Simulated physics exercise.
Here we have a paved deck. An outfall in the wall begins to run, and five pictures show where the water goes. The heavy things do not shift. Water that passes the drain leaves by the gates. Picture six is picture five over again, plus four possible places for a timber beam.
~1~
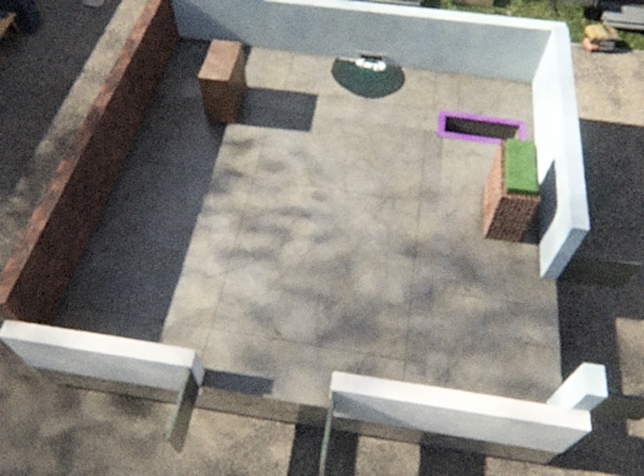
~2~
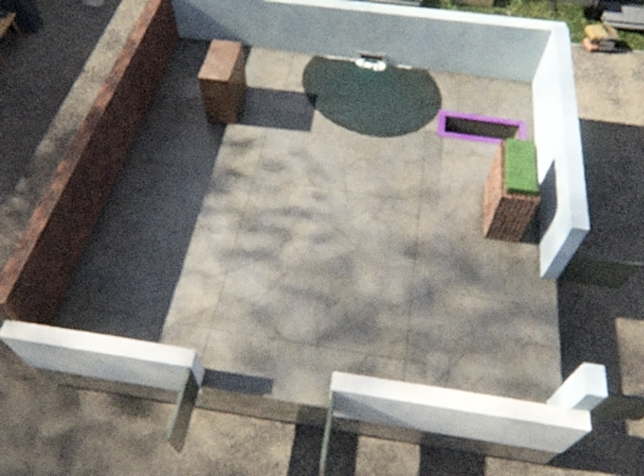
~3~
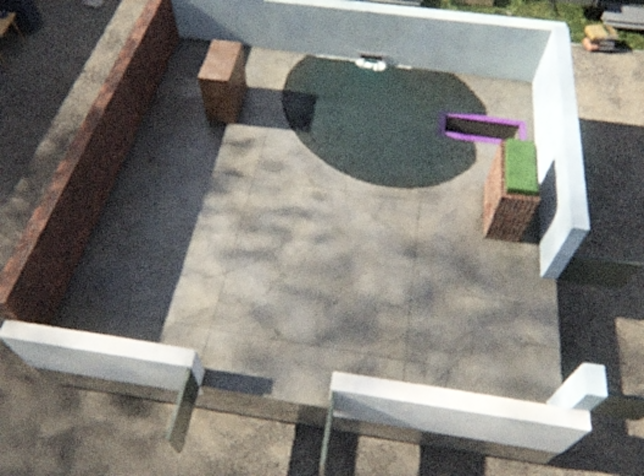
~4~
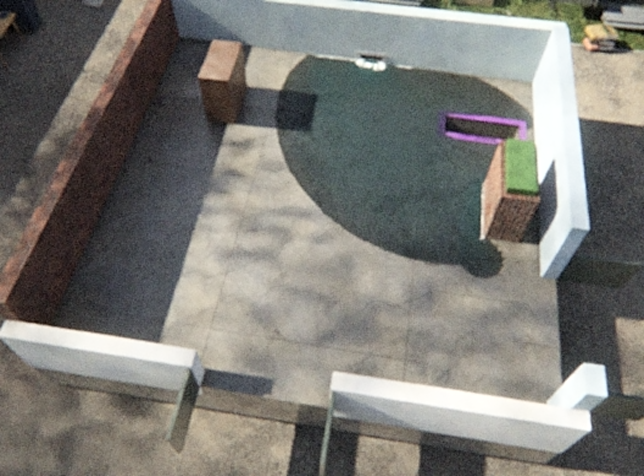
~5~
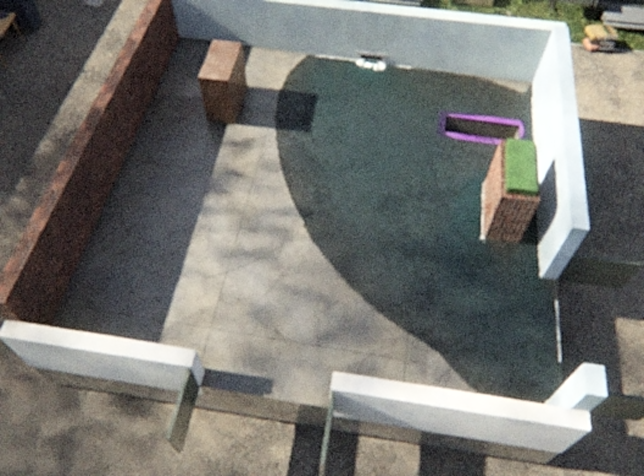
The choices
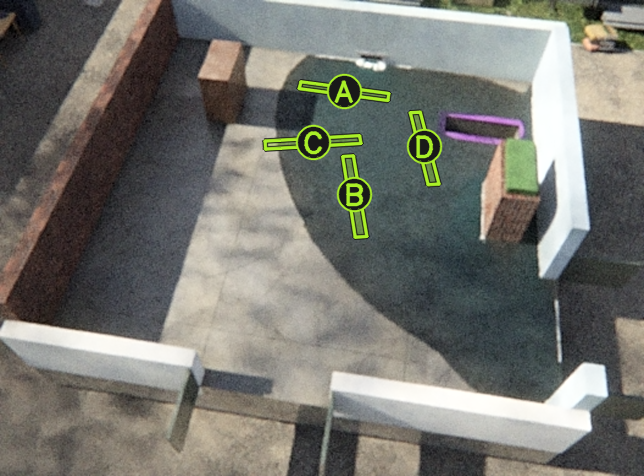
Dark water spreads from the back wall across the paved deck, reaching the purple-edged drain pit, then the front right.
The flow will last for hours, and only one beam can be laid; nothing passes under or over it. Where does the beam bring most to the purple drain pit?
Go for A.
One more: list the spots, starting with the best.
The order is A, C, B, D.
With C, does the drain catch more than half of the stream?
No, it does not.
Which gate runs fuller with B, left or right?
More leaves on the right.
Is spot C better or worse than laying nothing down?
Spot C is better.
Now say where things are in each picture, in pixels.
Outfall at (372, 58); purple drain pit at (482, 129); open gate at (544, 336); open gate at (268, 382); front seen at (349, 89), 2 % of the ground wet; purple drain pit still dry, in the first frame.
Front seen at (420, 127), 9 % of the ground wet; purple drain pit still dry, in the second frame.
Front seen at (422, 183), 19 % of the ground wet; purple drain pit taking water, in the third frame.
Front seen at (498, 262), 31 % of the ground wet; purple drain pit taking water, in the fourth frame.
Front seen at (547, 375), 45 % of the ground wet; purple drain pit taking water, in the fifth frame.
On the marked copy, A from (300, 85) to (388, 96); B from (348, 156) to (361, 236); C from (265, 145) to (360, 139); D from (415, 112) to (433, 184).
With A, about 61 % of the stream goes into the purple drain pit, about 39 % out by the gates.
With B, about 28 % of the stream goes into the purple drain pit, about 72 % out by the gates.
With C, about 42 % of the stream goes into the purple drain pit, about 58 % out by the gates.
With D, about 22 % of the stream goes into the purple drain pit, about 78 % out by the gates.
